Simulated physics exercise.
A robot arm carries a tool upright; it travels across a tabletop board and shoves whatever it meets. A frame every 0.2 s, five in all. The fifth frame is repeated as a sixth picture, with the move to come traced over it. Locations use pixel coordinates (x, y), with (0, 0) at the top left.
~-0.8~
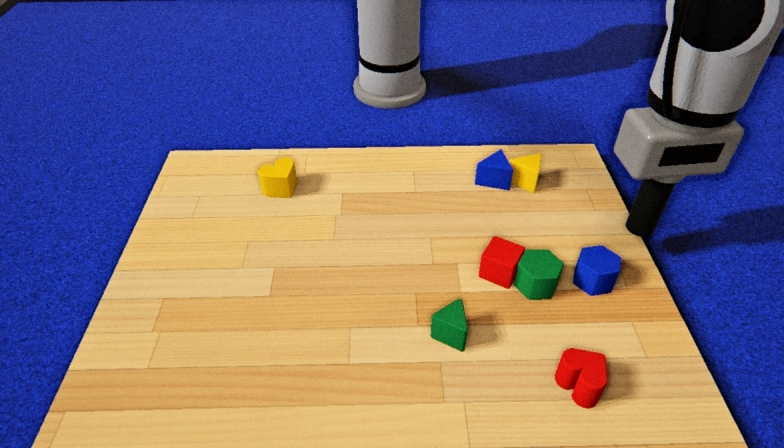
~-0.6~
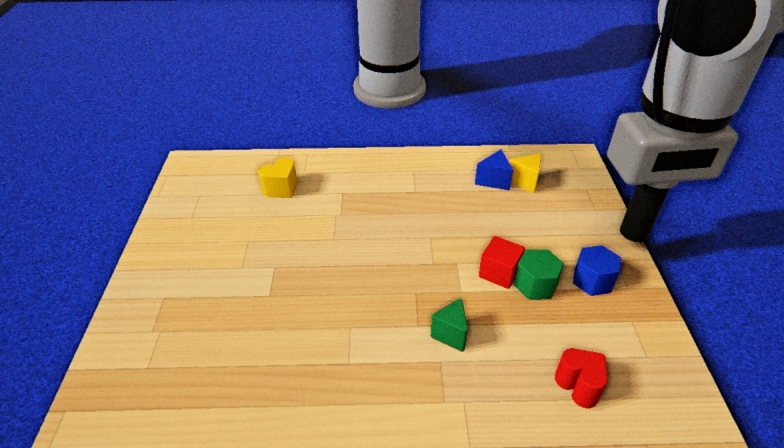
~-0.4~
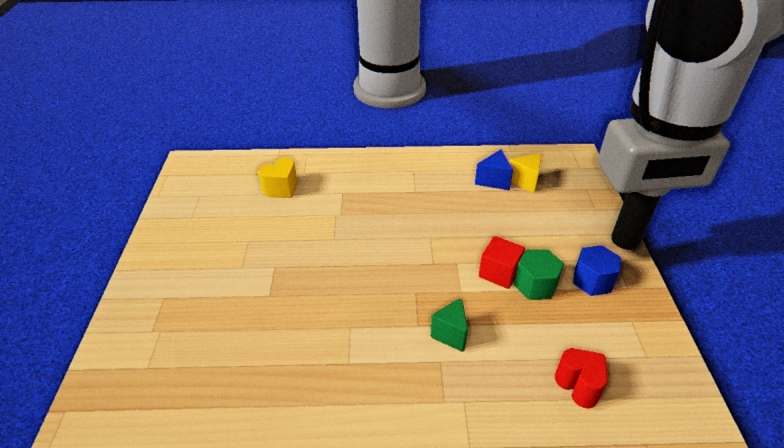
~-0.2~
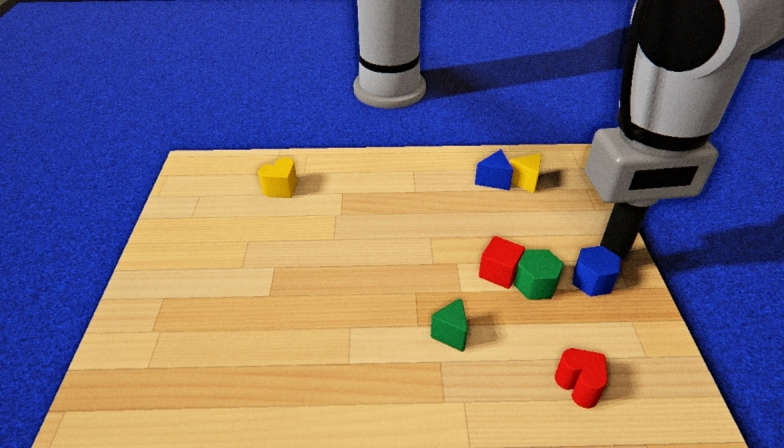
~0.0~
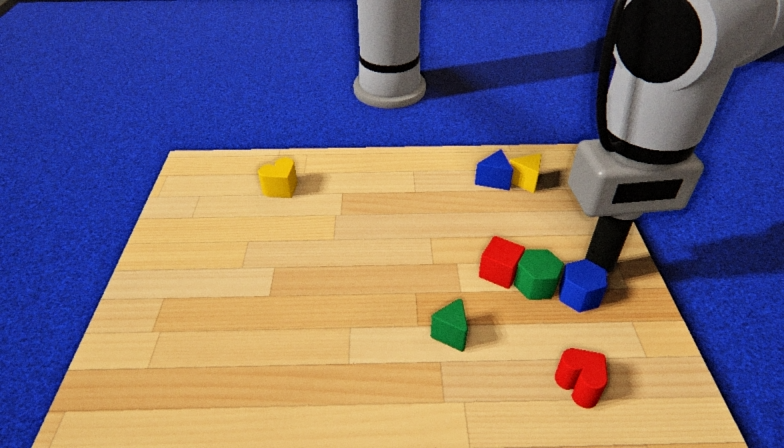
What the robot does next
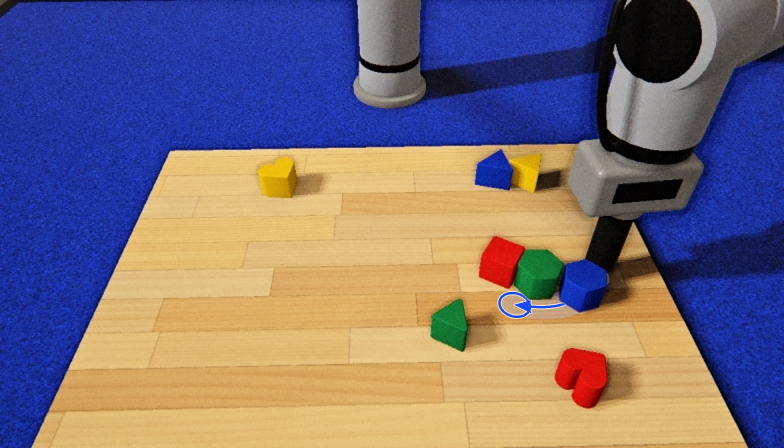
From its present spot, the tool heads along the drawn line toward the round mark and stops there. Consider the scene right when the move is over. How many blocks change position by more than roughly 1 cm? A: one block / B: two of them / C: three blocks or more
My pick is C.
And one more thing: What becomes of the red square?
Well, the red square shifts from its place.
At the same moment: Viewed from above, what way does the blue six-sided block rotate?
Looking down, it rotates anti-clockwise.
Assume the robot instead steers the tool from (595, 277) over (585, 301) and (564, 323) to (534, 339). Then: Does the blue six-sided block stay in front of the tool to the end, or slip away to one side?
At the end of the path, the tool is still pushing the blue six-sided block ahead of it.
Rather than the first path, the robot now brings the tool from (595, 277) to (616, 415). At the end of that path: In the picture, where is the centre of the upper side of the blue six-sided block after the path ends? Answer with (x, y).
Around (572, 301).
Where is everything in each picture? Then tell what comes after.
In the first picture, tool tip at (640, 228); block tops, green triangular block at (453, 314); red square at (504, 251); green six-sided block at (541, 263); blue six-sided block at (601, 259).
In the second picture, tool at (634, 233); blocks unchanged.
In the third picture, tool at (625, 240); blocks unchanged.
In the fourth picture, tool at (614, 250); blocks unchanged.
In the fifth picture, tool at (600, 263); green triangular block at (453, 314); red square at (504, 251); green six-sided block at (541, 263); blue six-sided block at (587, 274).
Path on the board, from (595, 277) via (579, 296) and (550, 307), ending at (515, 305).
What follows on the original path. One third of the way, tool at (583, 283); green six-sided block at (539, 265); blue six-sided block at (570, 296).
Two thirds of the way, tool at (553, 293); red square at (494, 246), turned 15° clockwise; green six-sided block at (526, 265), turned 20° clockwise; blue six-sided block at (550, 313), turned 35° anticlockwise.
At the end, tool at (518, 291); green triangular block in place; red square at (479, 235), turned 40° clockwise; green six-sided block at (497, 259), turned 45° clockwise; blue six-sided block at (546, 315), turned 45° anticlockwise.
